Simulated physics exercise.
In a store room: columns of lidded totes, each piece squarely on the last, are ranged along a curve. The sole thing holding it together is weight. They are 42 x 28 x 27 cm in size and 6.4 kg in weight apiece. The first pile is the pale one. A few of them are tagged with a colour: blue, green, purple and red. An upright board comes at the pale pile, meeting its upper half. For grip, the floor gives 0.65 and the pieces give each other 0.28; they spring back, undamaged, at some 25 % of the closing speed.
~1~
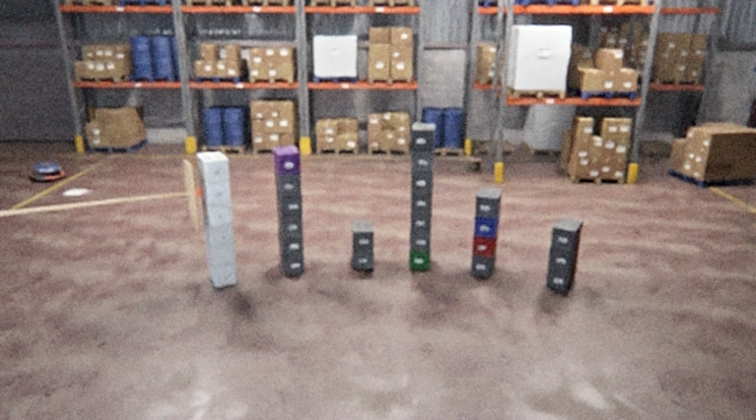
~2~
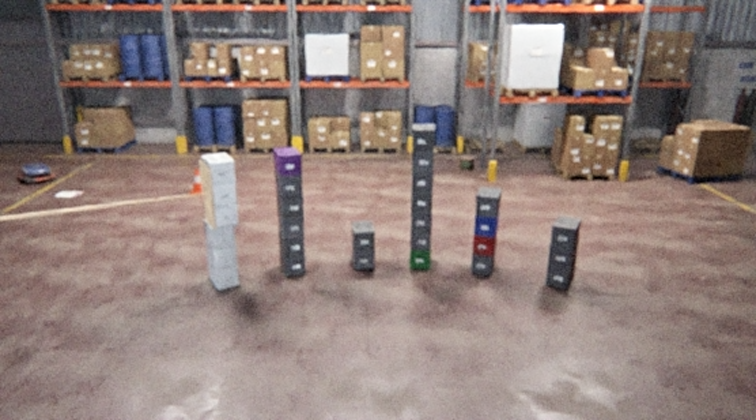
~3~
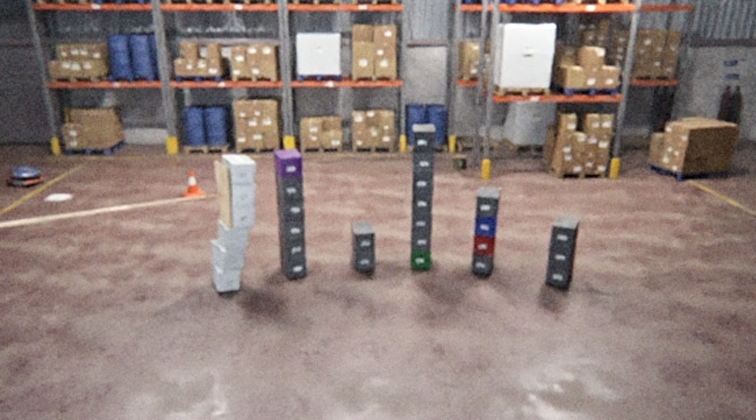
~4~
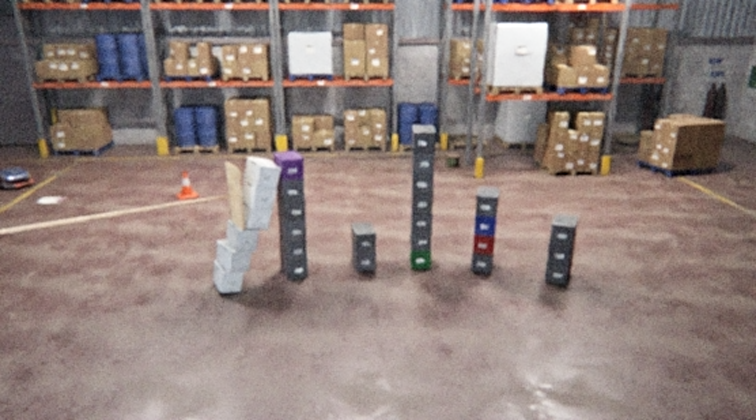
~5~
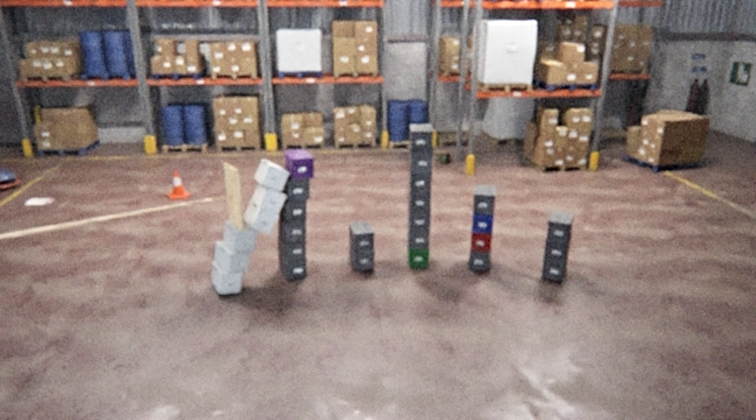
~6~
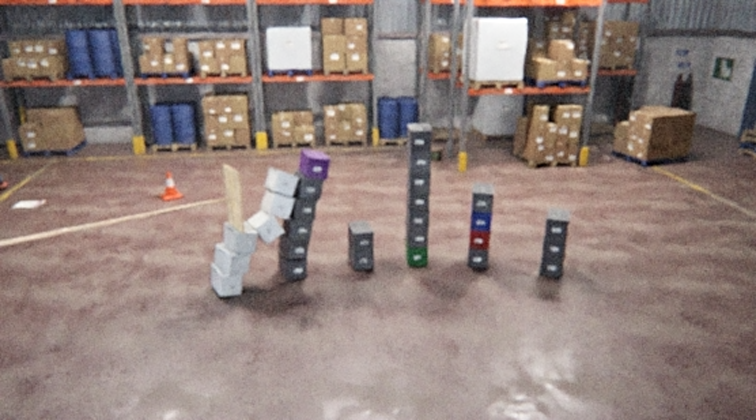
A board pushes the pale stack, which buckles rightward and tilts the purple-topped stack beside it.
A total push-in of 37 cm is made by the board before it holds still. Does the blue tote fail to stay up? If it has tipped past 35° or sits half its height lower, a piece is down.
No, it stays where it was.
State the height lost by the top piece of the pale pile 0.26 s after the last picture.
I'd put it at close to 50 cm below where it started.
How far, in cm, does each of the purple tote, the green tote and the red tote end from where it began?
Purple 220, green 0, red 0.
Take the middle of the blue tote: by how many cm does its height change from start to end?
0 centimetres lower, roughly.
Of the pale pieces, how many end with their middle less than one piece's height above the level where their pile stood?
Count: 4.
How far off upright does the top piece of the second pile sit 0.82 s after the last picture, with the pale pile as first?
I'd say it's at some 170° by then.
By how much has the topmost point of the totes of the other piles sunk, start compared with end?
It sits roughly 0 centimetres lower.
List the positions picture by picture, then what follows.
In the first picture (each place is the centre of the face we see best; the camera moves round a little), board (194, 190) 13 cm short; blue tote (485, 228); red tote (483, 247); green tote (420, 261); the others all in place.
In the second picture, board (211, 191) 52 mm in; blue tote (485, 227).
In the third picture, board (228, 191) 23 cm in, top of the pale pile leaning 6°; blue tote (485, 227); the others all in place.
In the fourth picture, board (241, 192) 37 cm in, stopped, top of the pale pile leaning 16°; blue tote (485, 226); the others all in place.
In the fifth picture, board (240, 193) 37 cm in, stopped, top of the pale pile leaning 29°; blue tote (483, 224); purple tote (303, 169) moved 15 cm; 3 have shifted.
In the sixth picture, board (241, 195) 37 cm in, stopped, top of the pale pile leaning 28°; blue tote (481, 222); purple tote (319, 169) tilted 11°; green tote (418, 257); steepest lean 11°, the tote at (312, 189); 5 have shifted.
Then, 0.26 s later than the last frame, 3 of the pale pile down; none of the 22 other totes down, 5 disturbed; blue tote unmoved; purple tote tilted 23°, 13 cm lower.
Then, 0.82 s later than the last frame, 3 of the pale pile down; 4 of the 22 other totes down; blue tote unmoved; purple tote upside down.
When it is over, 3 of the pale pile down; 4 of the 22 other totes down; blue tote unmoved; purple tote upside down; green tote unmoved. In pixels of the last frame, middles, blue tote near (481, 216), purple tote near (395, 236).
